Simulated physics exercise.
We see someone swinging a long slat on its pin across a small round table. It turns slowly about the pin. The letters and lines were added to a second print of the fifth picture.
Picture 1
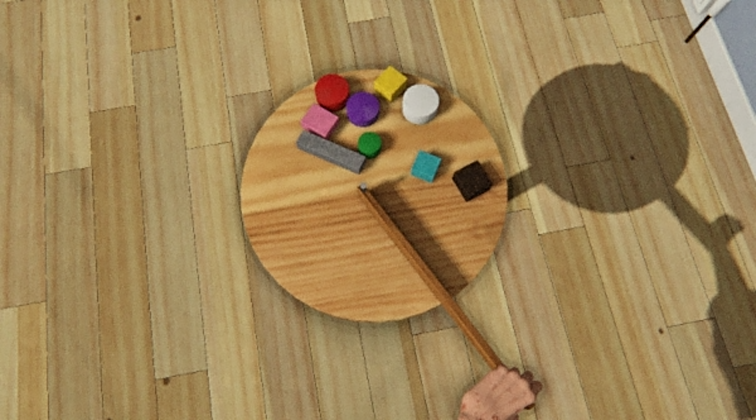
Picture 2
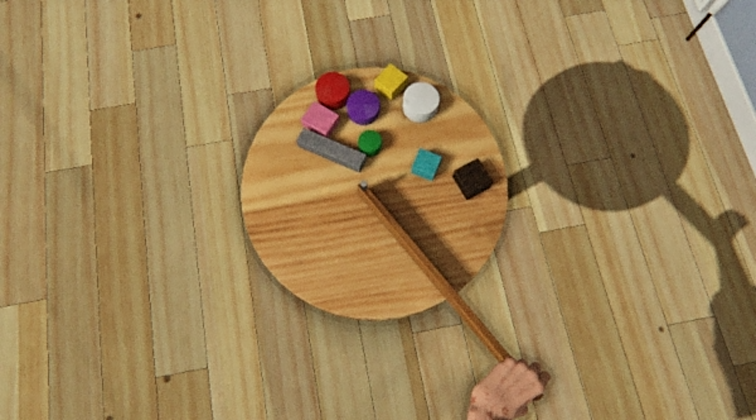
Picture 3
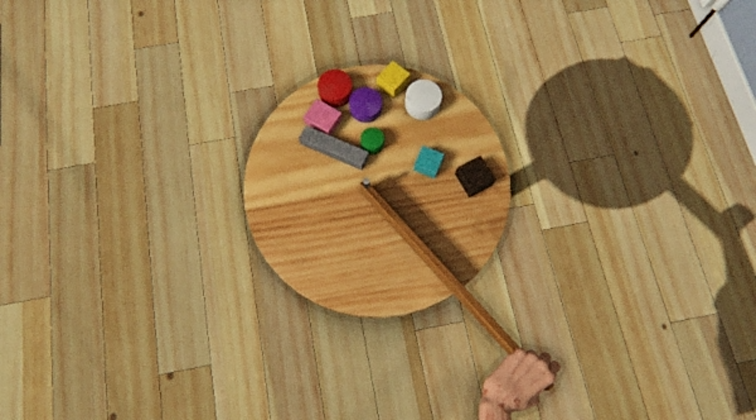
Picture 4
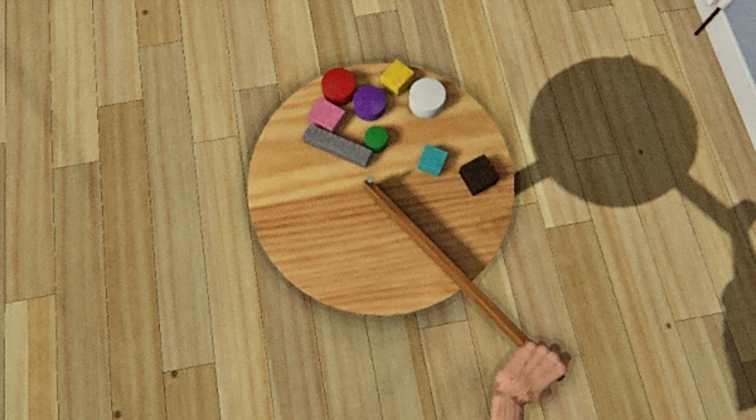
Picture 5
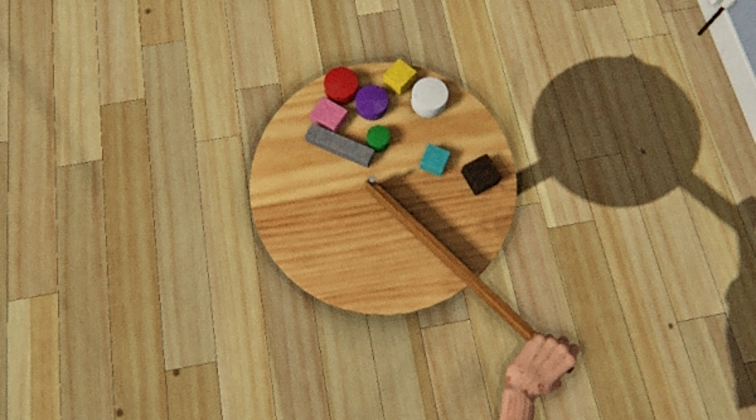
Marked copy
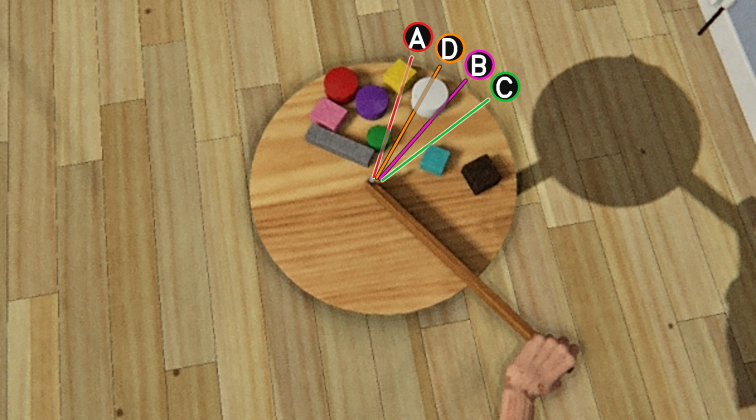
A hand slowly swung a long wooden slat a little to the right across a small round table, its inner end staying near the middle, while the colourful blocks and discs stayed in place.
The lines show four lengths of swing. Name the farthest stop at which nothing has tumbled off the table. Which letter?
It can go as far as B.
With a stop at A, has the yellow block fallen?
By then, yes.
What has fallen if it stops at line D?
It is the yellow block.
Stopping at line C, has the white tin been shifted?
By then, yes.
On the marked copy, A at (393, 115); B at (424, 129); C at (437, 139); D at (409, 120).
With B. Early on, arm (457, 198); yellow block (400, 78); red tin (342, 86).
Further on, arm (449, 151); black block (470, 129); turquoise block (427, 146).
At the end, arm (425, 123); yellow block (382, 64); white tin (406, 78); nothing has fallen.
As for the rest, A drops the yellow block and white tin; C is safe but short; D drops the yellow block.
